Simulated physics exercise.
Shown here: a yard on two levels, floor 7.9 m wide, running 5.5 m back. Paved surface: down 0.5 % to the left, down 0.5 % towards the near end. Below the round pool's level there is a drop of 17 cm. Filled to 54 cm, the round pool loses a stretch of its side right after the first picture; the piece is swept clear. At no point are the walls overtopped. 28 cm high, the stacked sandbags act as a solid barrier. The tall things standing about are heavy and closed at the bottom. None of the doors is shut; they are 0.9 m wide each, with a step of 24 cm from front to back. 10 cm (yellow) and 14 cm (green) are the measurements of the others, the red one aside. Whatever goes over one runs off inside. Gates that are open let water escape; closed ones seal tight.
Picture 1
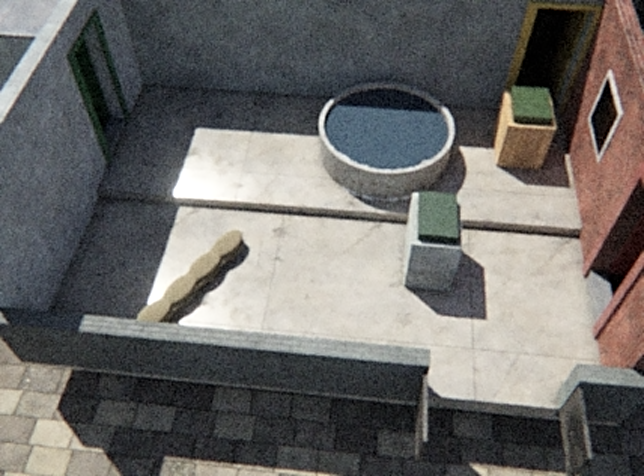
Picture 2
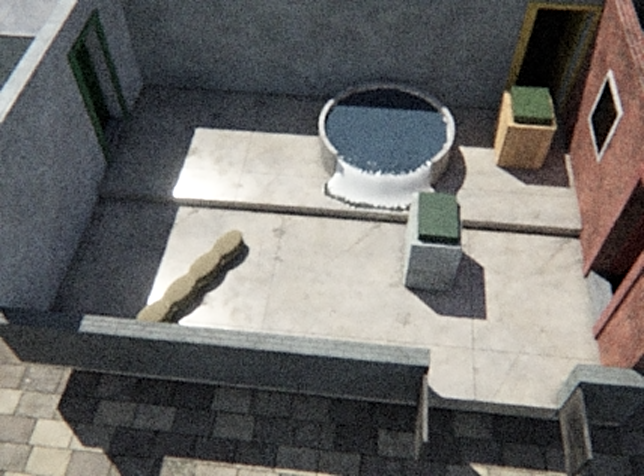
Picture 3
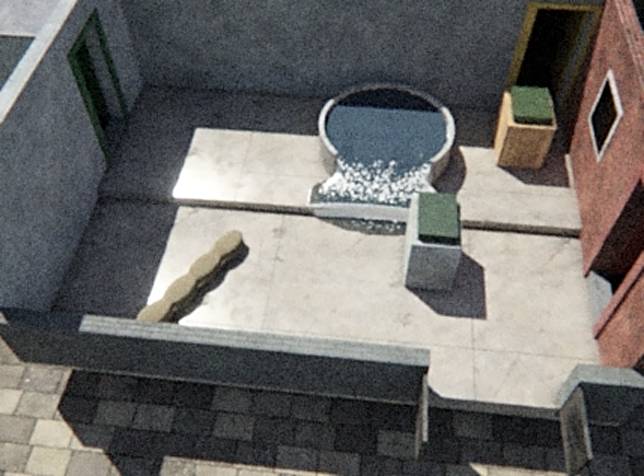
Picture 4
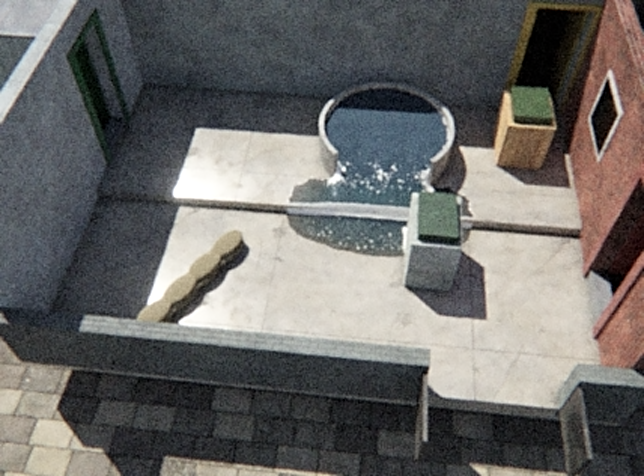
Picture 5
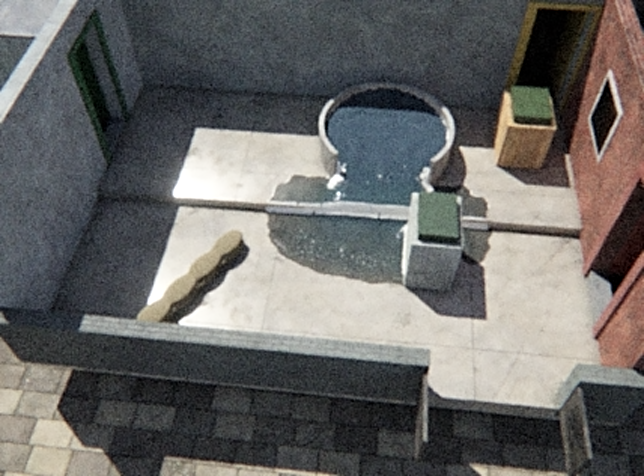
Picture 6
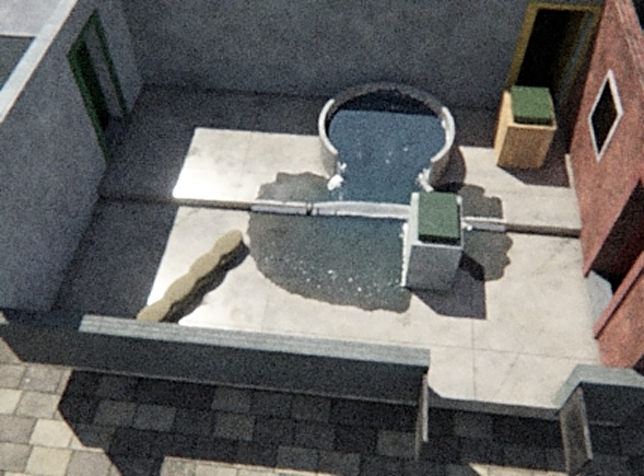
The clip shows a round pool in a walled yard losing part of its near side, and water pouring out through the gap, dropping over a low step and spreading across the pale paving around a green-topped block.
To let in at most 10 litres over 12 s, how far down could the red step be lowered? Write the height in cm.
Down to roughly 9.5 cm.
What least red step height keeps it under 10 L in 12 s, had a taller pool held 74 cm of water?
Minimum height: Approx. 14.5 cm.
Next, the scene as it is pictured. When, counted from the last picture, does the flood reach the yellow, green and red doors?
Yellow not within the 12 s, green not in the 12 s, red 1.0 s.
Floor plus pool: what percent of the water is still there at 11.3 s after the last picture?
About 76 %.
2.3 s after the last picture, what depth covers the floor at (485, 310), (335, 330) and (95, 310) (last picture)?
First spot about 1 cm, second about 12 cm, third about 3 cm.
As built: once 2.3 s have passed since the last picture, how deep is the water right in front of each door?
In cm - yellow: 0, green: 0, red: 11.
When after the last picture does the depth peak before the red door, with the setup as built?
Peak time: About 1.8 s.
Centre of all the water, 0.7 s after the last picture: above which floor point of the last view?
It lies near (378, 195) in the last picture.
Then, 0.7 s after the last picture water covers 30 % of the floor, deepest (36 cm) near (411, 232); it has not reached the red door.
Then, 2.3 s after the last picture water covers 40 % of the floor, deepest (32 cm) near (165, 341); 11 cm at the red door, 0 litres in over its 22 cm step.
Then, 11.3 s after the last picture water covers 55 % of the floor, deepest (11 cm) near (39, 340); 4 cm at the red door, 0 litres in over its 22 cm step.
At the red door as built, the water peaked near 13 cm, 1.9 s after the last picture.
With a step of 8.5 cm, 18 litres would have come in within the 12 s; with 11.5 cm, 3 litres. So under 10 litres takes about 9.5 cm.
